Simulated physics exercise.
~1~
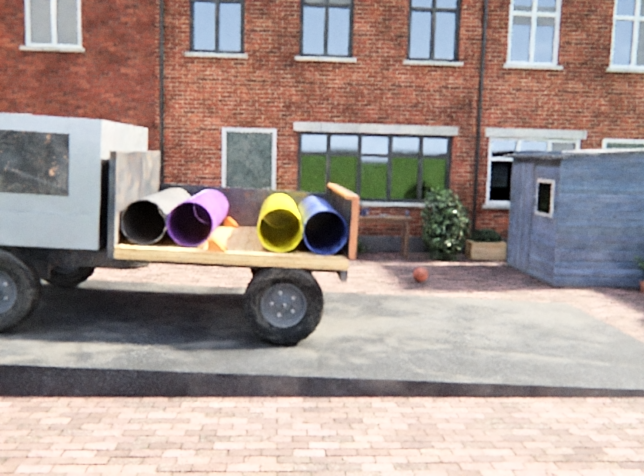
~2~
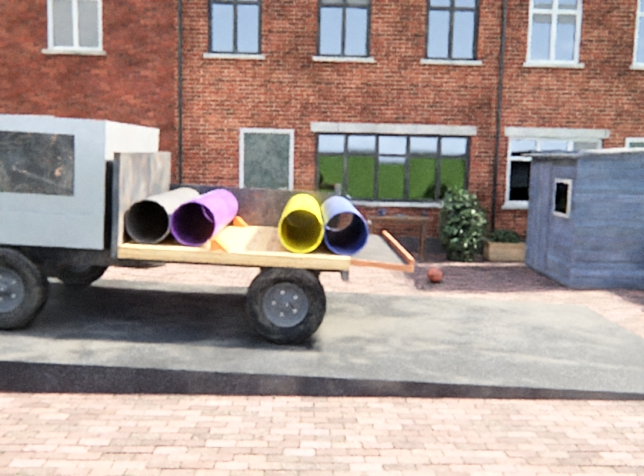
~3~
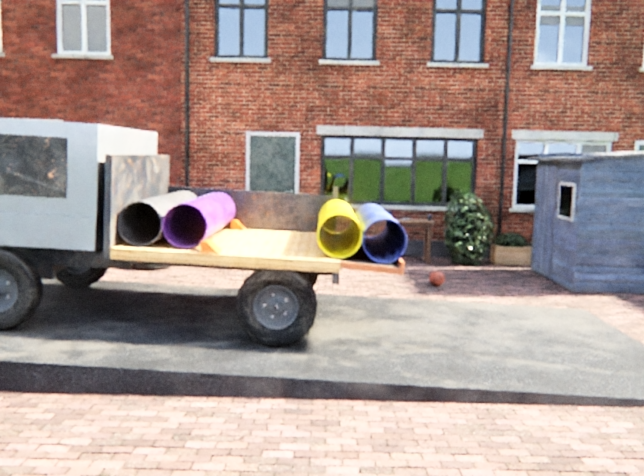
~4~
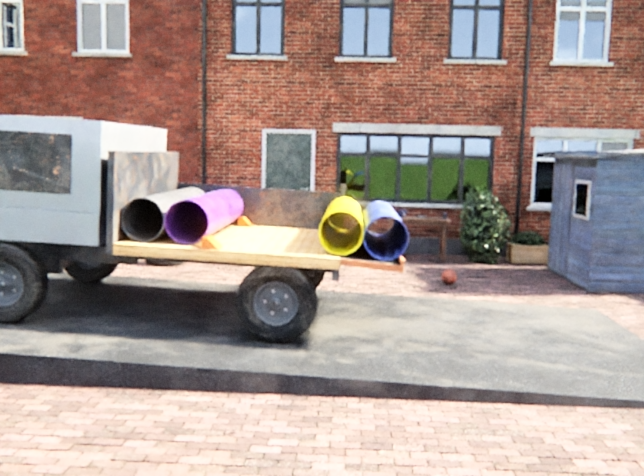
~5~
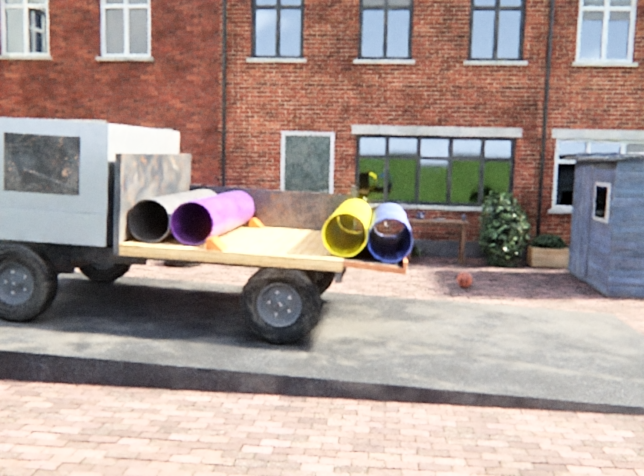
The clip opens on a truck parked in front of a brick building, its flat bed carrying four pipes seen end-on, grey, purple, yellow and blue. The tailgate at the right end swings down and hangs out roughly level with the bed. The yellow and blue pipes begin rolling right, toward the opening, while the grey and purple ones stay behind the orange chock. The blue pipe rolls onto the lowered gate and stops near its outer end, with yellow close behind it. All four pipes end at rest on the truck, and none falls to the ground.
